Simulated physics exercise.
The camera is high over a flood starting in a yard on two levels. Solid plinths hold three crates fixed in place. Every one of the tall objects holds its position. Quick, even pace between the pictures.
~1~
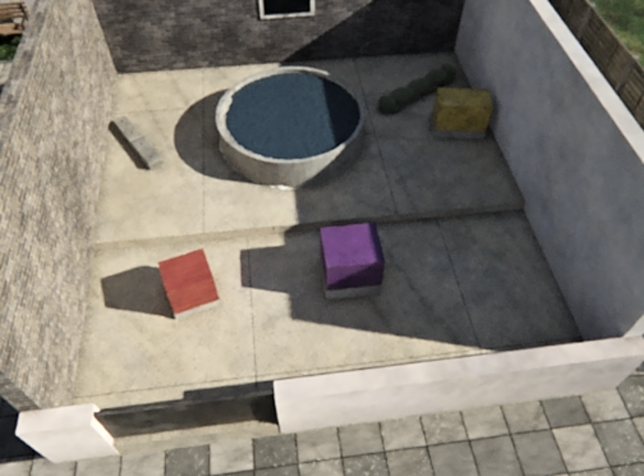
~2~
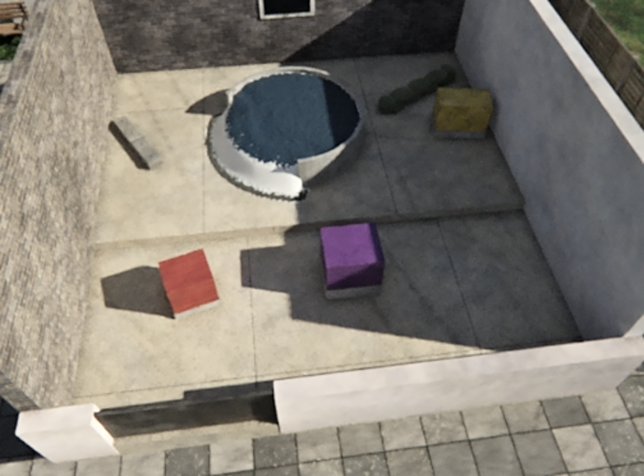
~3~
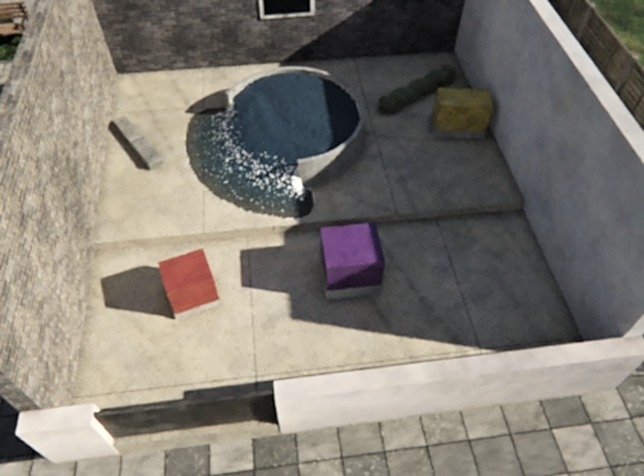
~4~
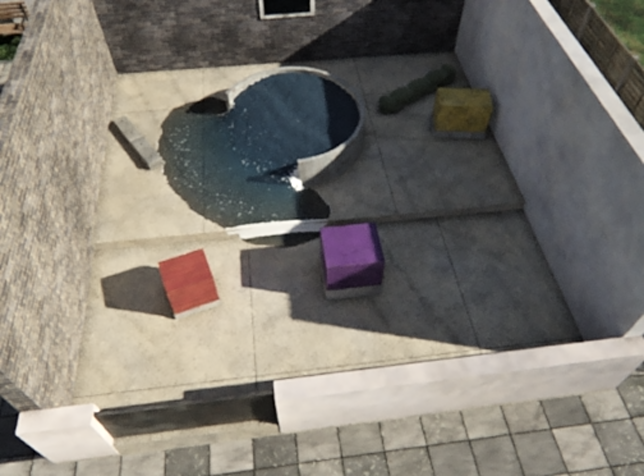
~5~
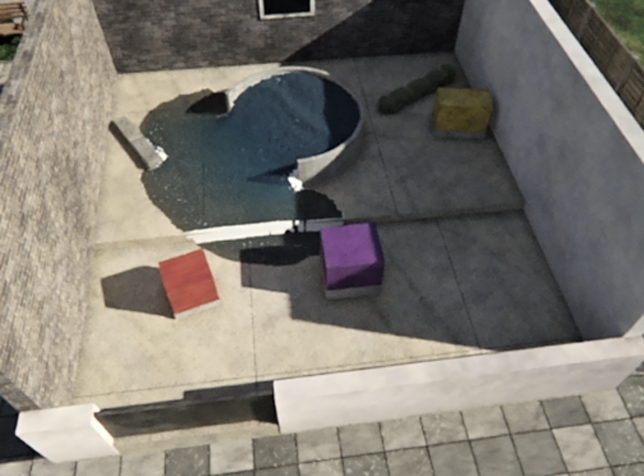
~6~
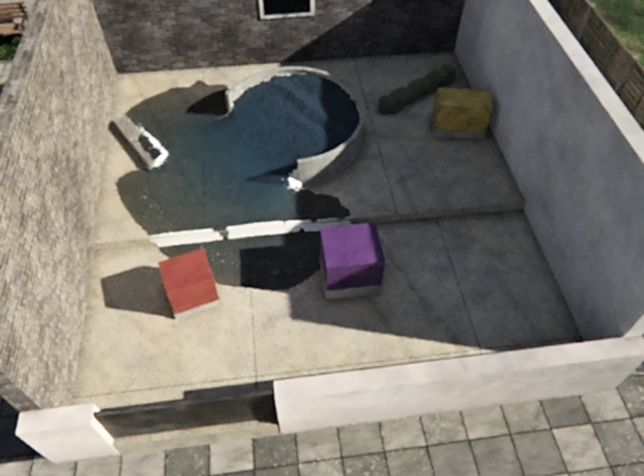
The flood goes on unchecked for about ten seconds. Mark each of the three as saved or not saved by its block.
Purple crate - saved; yellow crate - saved; red crate - not saved.
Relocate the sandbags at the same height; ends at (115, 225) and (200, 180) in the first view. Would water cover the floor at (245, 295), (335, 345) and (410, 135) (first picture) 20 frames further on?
In the order asked - drenched, drenched, bone dry.
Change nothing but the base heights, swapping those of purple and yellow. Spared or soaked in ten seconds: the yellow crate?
Yellow: Untouched.
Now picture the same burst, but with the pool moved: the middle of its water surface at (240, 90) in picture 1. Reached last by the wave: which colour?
I'd go with the one in yellow.
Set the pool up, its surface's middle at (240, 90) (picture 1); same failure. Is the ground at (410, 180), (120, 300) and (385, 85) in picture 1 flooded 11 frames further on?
As listed: No water, wet, dry.
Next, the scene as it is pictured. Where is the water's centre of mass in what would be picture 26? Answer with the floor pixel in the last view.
Roughly (204, 215).
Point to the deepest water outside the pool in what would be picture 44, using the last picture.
Look near (590, 366).
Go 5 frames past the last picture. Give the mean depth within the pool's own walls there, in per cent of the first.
Around 56 percent.
A moment on, water covers 35 % of the floor; the purple crate water round its plinth, the yellow crate not reached, the red crate water round its plinth.
Next, water covers 40 % of the floor; the purple crate water round its plinth, the yellow crate not reached, the red crate water round its plinth.
Then, water covers 50 % of the floor; the purple crate water round its plinth, the yellow crate not reached, the red crate water round its plinth.
Later, water covers 75 % of the floor; the purple crate water round its plinth, the yellow crate not reached, the red crate water round its plinth.
In the end, water covers 80 % of the floor; the purple crate stayed above the water, the yellow crate stayed above the water, the red crate was topped.
